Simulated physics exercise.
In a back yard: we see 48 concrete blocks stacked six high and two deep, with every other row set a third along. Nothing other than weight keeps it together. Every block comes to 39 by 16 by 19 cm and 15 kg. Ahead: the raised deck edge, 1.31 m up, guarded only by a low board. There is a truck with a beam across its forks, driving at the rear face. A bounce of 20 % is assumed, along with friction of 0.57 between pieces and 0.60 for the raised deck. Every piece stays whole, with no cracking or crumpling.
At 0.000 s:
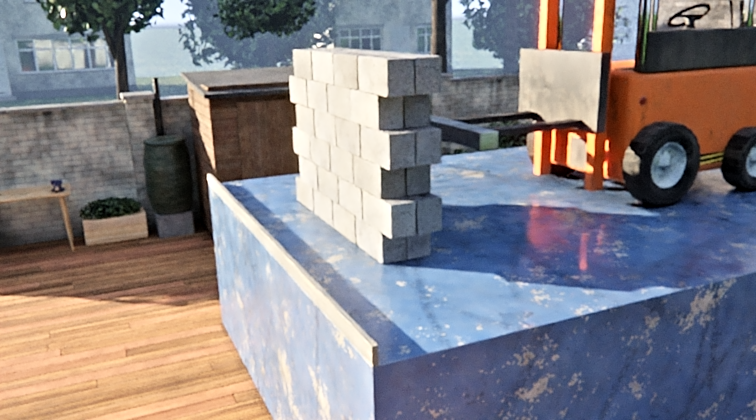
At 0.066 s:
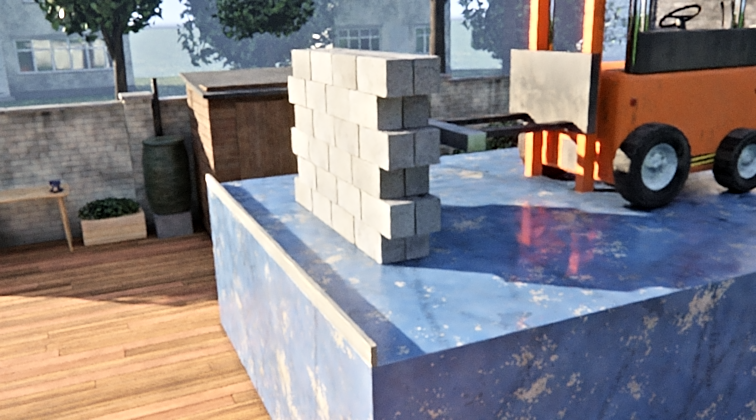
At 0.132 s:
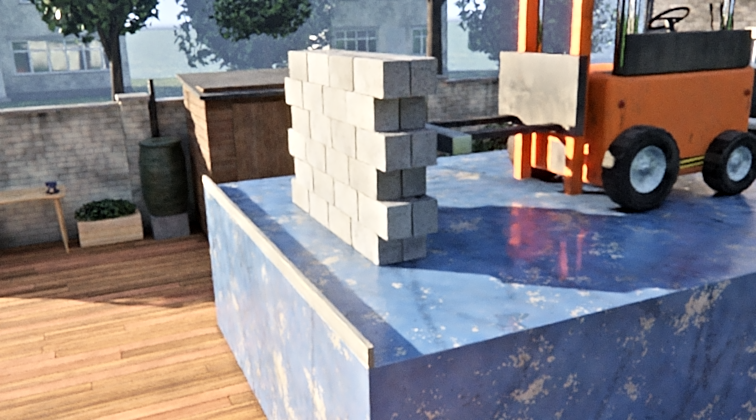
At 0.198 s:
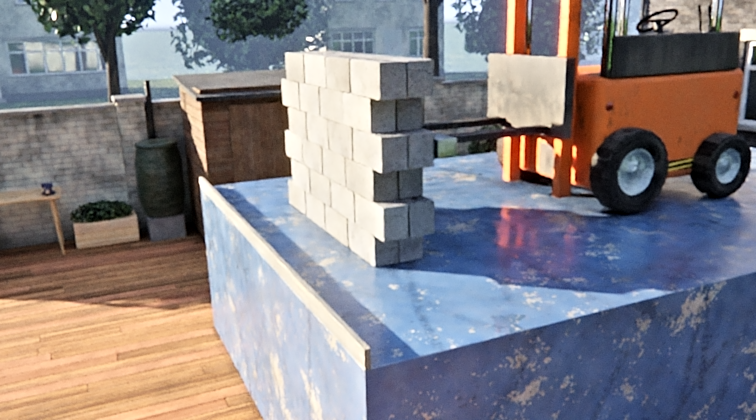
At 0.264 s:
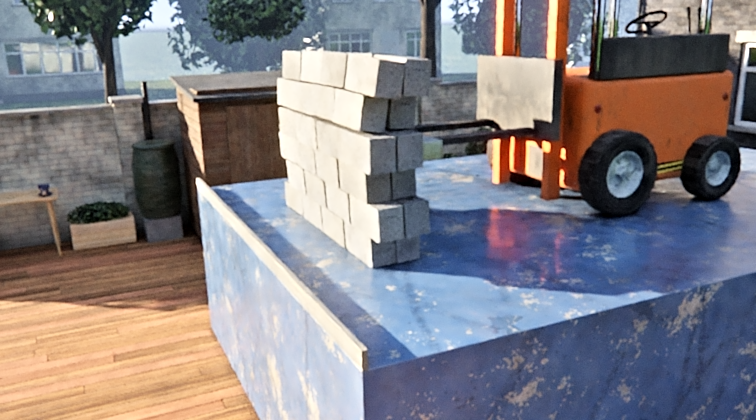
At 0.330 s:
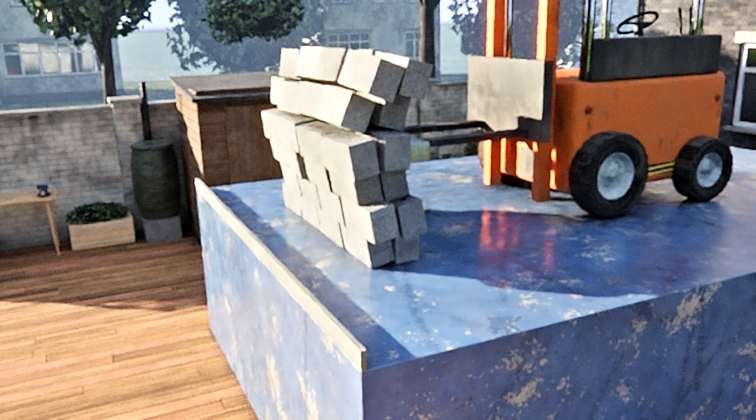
To begin with, a stack of pale grey blocks stands on a blue, worn-looking platform while an orange forklift rolls leftward toward it from the right. The forklift then pushes into the far side of the stack, and the blocks shift and lean leftward, the upper rows tilting and gaps opening between them.
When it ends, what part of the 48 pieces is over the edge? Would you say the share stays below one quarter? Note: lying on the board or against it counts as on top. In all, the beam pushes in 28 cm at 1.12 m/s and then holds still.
No, it goes beyond a quarter.
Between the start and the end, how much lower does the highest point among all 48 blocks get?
Roughly 30 centimetres.
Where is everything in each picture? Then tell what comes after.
In the first picture (pixels give the middle of a visible side; the camera pans a little), beam (488, 141) 25 cm from the stack; none has stirred.
Beam (475, 143) 17 cm from the stack, in the second picture.
Beam (461, 145) 10 cm from the stack, in the third picture.
Beam (446, 148) 25 mm from the stack, in the fourth picture.
Beam (432, 151) 49 mm in; steepest lean 9°, the block at (332, 69); movement in 38 of them, in the fifth picture.
Beam (419, 152) 12 cm in; steepest lean 24°, the block at (332, 105); movement in 46 of them, in the sixth picture.
After 0.46 s, none of the 48 blocks over the edge, 46 disturbed.
After 1.10 s, 11 of the 48 blocks over the edge.
After 1.76 s, 18 of the 48 blocks over the edge.
In the end (2.6 s), 20 of the 48 blocks over the edge. That is 42 per cent.
